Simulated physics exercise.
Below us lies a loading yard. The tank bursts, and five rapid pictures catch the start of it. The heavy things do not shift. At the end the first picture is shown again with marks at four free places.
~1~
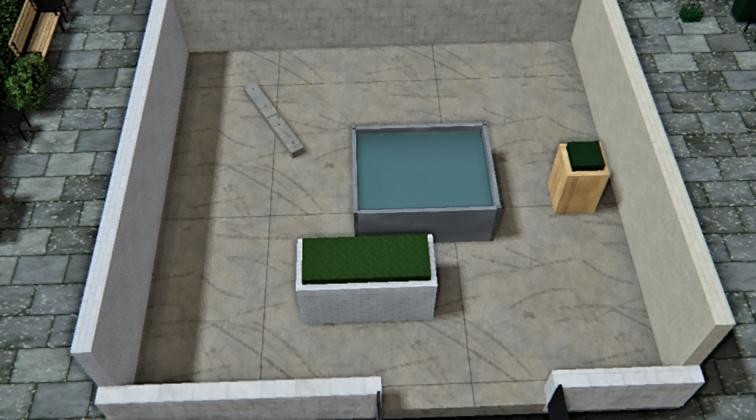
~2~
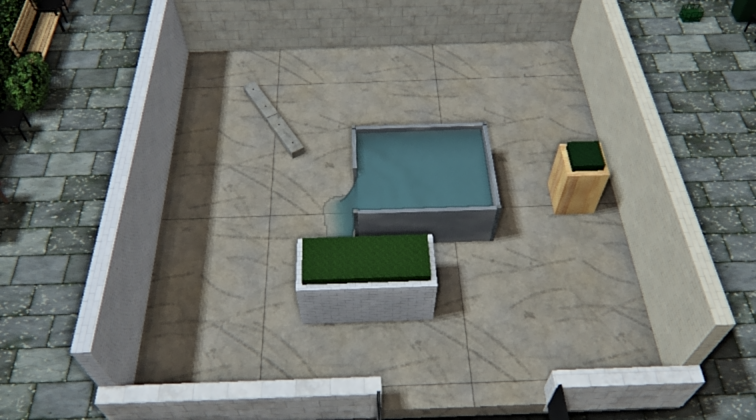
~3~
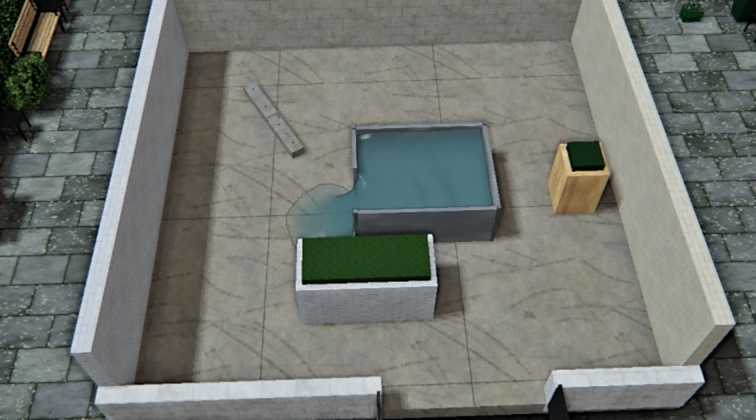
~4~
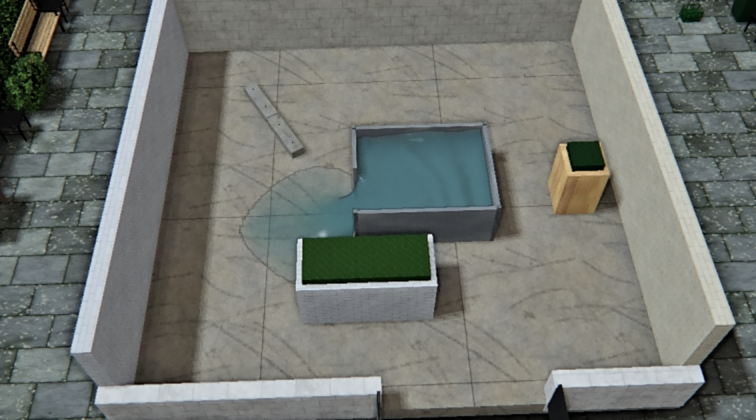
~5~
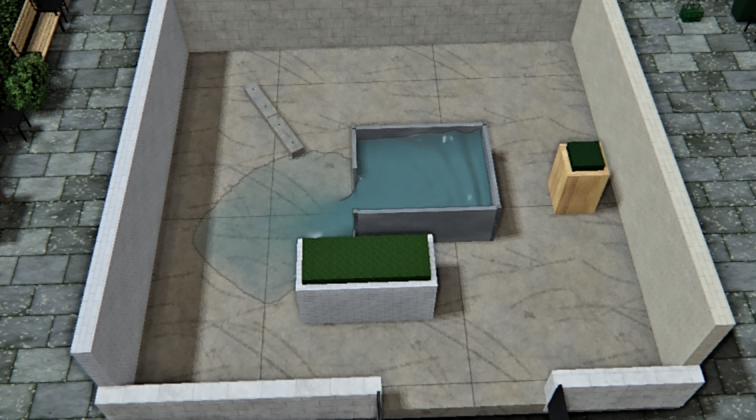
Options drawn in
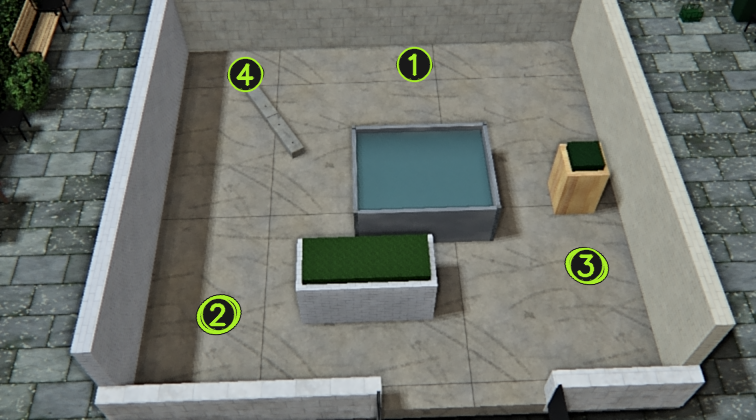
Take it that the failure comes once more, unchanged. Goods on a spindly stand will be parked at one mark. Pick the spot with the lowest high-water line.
Choose 1.
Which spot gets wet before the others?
Here it is spot 2.
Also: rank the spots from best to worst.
Best to worst: 1, 3, 4, 2.
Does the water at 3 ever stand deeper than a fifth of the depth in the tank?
No, less.
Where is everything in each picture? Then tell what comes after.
Tank full, its middle at (423, 169); open gate at (466, 378), in the first frame.
Front seen at (333, 205), 1 % of the ground wet, in the second frame.
Front seen at (293, 213), 3 % of the ground wet, in the third frame.
Front seen at (248, 236), 6 % of the ground wet, in the fourth frame.
Front seen at (199, 241), 11 % of the ground wet, in the fifth frame.
On the marked copy, 1 at (414, 64); 2 at (218, 314); 3 at (586, 265); 4 at (245, 74).
With 1, the water peaks at about 2 % of the depth that stood in the tank.
With 2, the water peaks at about 19 % of the depth that stood in the tank.
With 3, the water peaks at about 8 % of the depth that stood in the tank.
With 4, the water peaks at about 13 % of the depth that stood in the tank.
